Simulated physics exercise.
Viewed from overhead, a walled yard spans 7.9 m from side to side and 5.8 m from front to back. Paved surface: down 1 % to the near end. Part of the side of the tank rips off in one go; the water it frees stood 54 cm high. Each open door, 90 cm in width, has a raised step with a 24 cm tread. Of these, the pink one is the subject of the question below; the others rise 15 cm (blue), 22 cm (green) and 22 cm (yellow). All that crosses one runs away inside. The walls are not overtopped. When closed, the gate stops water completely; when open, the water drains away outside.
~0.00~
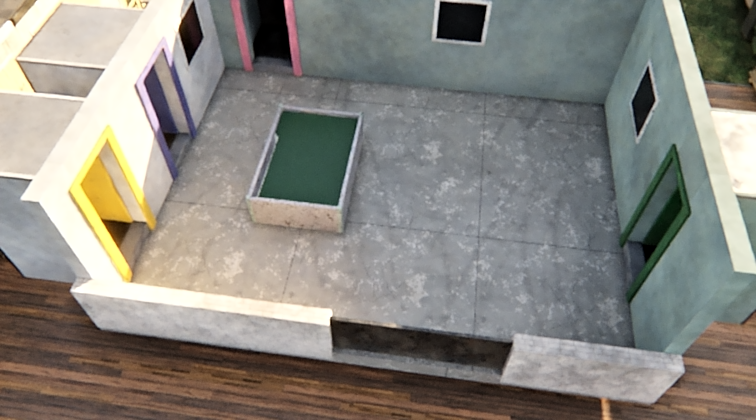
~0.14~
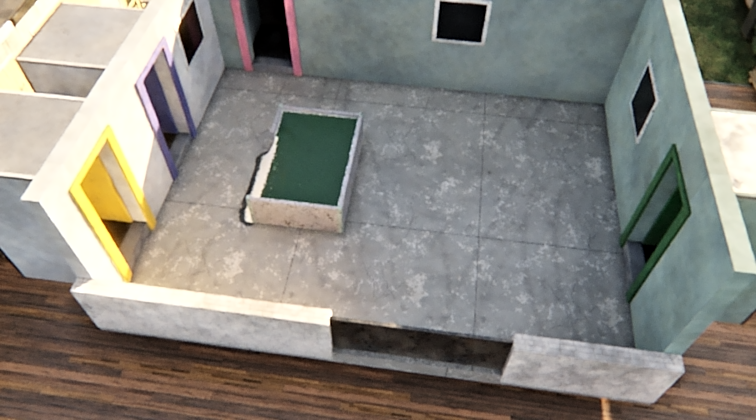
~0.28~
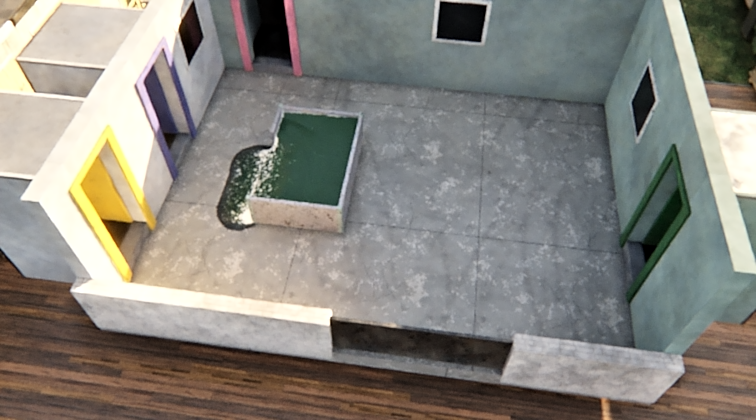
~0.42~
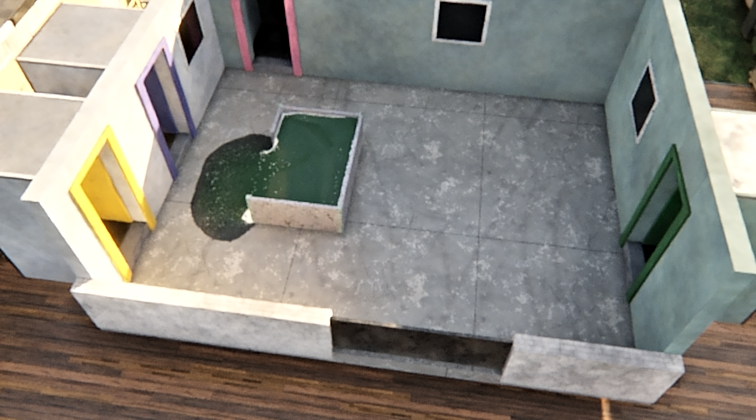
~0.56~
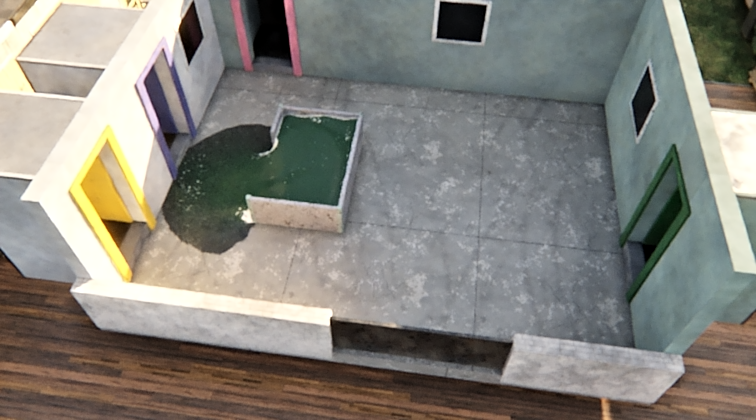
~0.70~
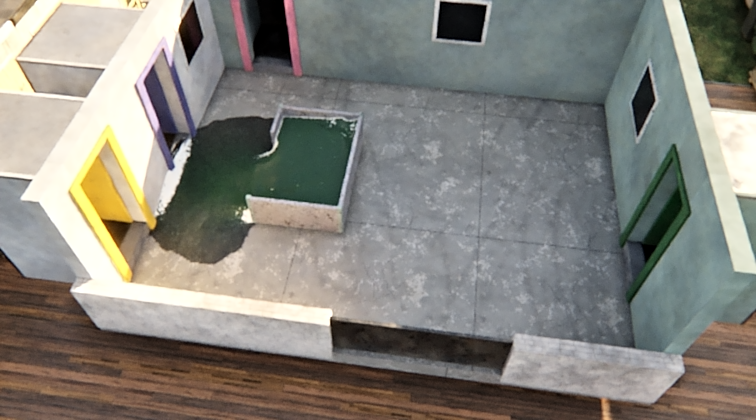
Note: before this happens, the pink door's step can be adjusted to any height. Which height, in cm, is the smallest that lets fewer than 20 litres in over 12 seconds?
The smallest is roughly 8 cm.
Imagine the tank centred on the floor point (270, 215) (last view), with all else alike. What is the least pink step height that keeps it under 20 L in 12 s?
Some 8.5 cm.
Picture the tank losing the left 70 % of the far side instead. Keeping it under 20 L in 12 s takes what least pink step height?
Near 16 cm.
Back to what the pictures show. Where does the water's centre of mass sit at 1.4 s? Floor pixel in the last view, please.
(261, 184).
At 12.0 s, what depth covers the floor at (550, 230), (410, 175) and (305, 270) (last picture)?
The depths come to about 6, 1 and 2 cm.
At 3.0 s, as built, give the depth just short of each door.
Centimetres: Blue = 18, pink = 12, green = 0, yellow = 14.
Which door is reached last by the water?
The green door.
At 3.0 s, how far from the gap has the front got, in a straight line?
I make it some 3.6 m.
After 1.4 s water covers 15 % of the floor, deepest (37 cm) near (169, 192); it has not reached the pink door.
After 3.0 s water covers 30 % of the floor, deepest (28 cm) near (116, 308); 12 cm at the pink door, 0 litres in over its 17 cm step.
After 12.0 s water covers 90 % of the floor, deepest (8 cm) near (528, 363); 2 cm at the pink door, 0 litres in over its 17 cm step.
At the pink door as built, the water arrived by 2.4 s and peaked near 12 cm at 3.0 s.
With a step of 7 cm, 28 litres would have come in within the 12 s; with 10 cm, 6 litres. So under 20 litres takes about 8 cm.
